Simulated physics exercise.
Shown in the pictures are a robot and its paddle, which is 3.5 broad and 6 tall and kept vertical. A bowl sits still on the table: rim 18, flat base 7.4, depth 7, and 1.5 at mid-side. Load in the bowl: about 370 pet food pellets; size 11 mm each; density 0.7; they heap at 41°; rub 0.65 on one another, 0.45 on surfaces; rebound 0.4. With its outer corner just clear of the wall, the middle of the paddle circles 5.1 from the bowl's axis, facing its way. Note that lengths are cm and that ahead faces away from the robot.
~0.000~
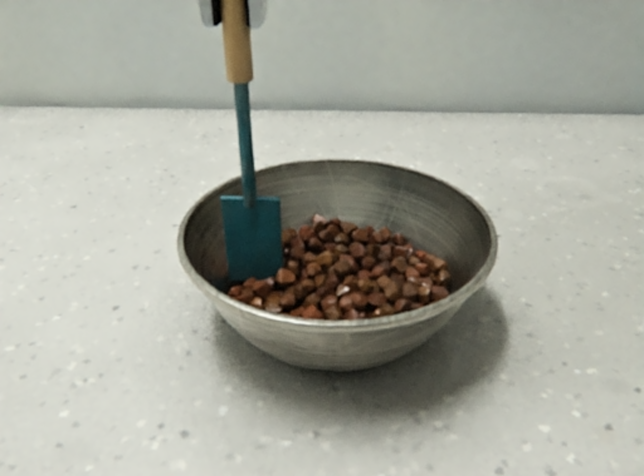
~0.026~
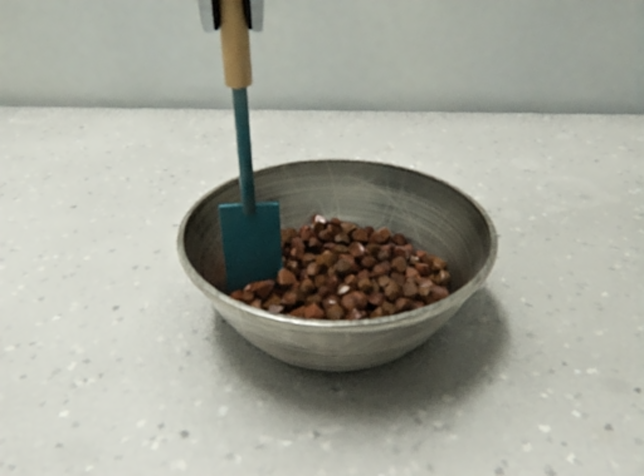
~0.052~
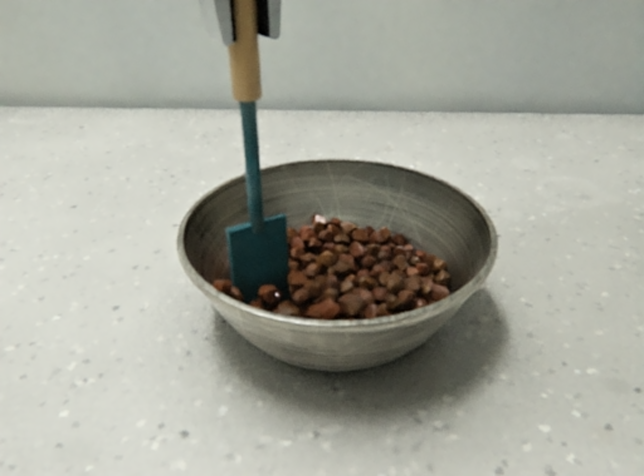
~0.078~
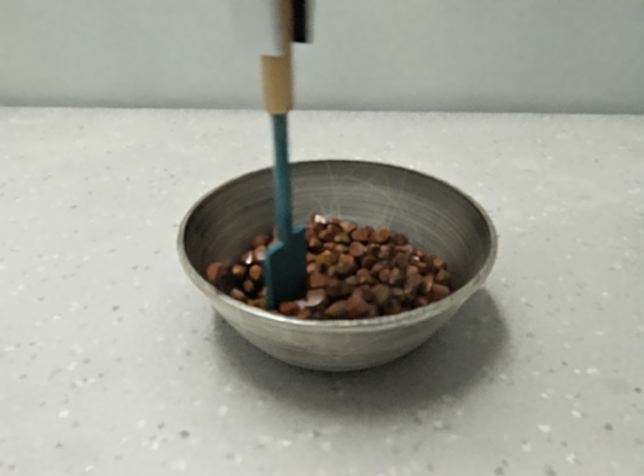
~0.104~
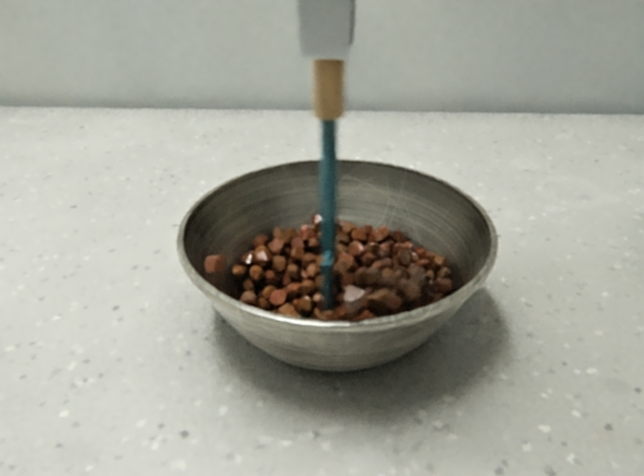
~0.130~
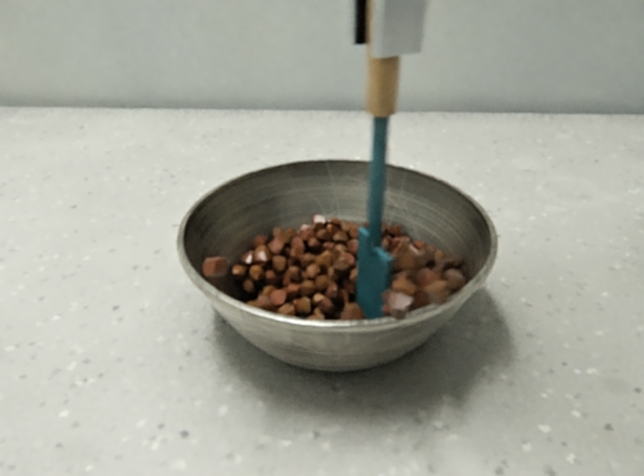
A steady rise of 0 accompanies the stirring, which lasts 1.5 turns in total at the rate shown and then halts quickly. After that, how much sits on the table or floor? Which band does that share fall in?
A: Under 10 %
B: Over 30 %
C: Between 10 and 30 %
The answer is B.
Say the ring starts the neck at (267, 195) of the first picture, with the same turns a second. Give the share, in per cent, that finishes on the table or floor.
I'd say around 30 per cent.
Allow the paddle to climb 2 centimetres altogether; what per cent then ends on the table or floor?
20 per cent, roughly.
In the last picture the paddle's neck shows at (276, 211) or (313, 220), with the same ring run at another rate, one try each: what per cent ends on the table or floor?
Roughly 10 and 20 percent, in that order.
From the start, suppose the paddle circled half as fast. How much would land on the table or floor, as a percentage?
Roughly 10 per cent.
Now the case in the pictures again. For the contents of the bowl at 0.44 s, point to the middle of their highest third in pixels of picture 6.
In the last picture it sits around (345, 312).
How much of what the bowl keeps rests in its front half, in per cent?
40 %.
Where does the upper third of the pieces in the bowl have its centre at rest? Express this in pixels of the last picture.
In the final view it lies around (377, 250).
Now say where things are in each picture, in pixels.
The paddle neck at (248, 175), 0° round; upper third of the load around (342, 273), from x 235 to 445, top at y 225; 369 in the bowl, in the first picture.
The paddle neck at (247, 181), 9° round; upper third of the load around (335, 279), from x 235 to 445, top at y 225, in the second picture.
The paddle neck at (255, 198), 33° round; upper third of the load around (342, 283), from x 220 to 445, top at y 225, in the third picture.
The paddle neck at (284, 214), 61° round; upper third of the load around (347, 281), from x 220 to 445, top at y 225, in the fourth picture.
The paddle neck at (329, 221), 88° round; upper third of the load around (366, 282), from x 215 to 445, top at y 225; 367 in the bowl, 2 in flight or on the tool, in the fifth picture.
The paddle neck at (376, 218), 115° round; upper third of the load around (393, 278), from x 215 to 460, top at y 225; 365 in the bowl, 4 in flight or on the tool, in the sixth picture.
After 0.28 s, 277° round, highest piece 11 above the table; 323 in the bowl, 7 on the table or floor, 39 in flight or on the tool.
After 0.44 s, 78° round, highest piece 10 above the table; 266 in the bowl, 64 on the table or floor, 39 in flight or on the tool.
After 0.72 s, 180° round, highest piece 6 above the table; 224 in the bowl, 144 on the table or floor, 1 in flight or on the tool.
After 1.42 s, 180° round, highest piece 5 above the table; 224 in the bowl, 145 on the table or floor.
In the end, 224 in the bowl, 145 on the table or floor. That is 39 % on the table or floor.
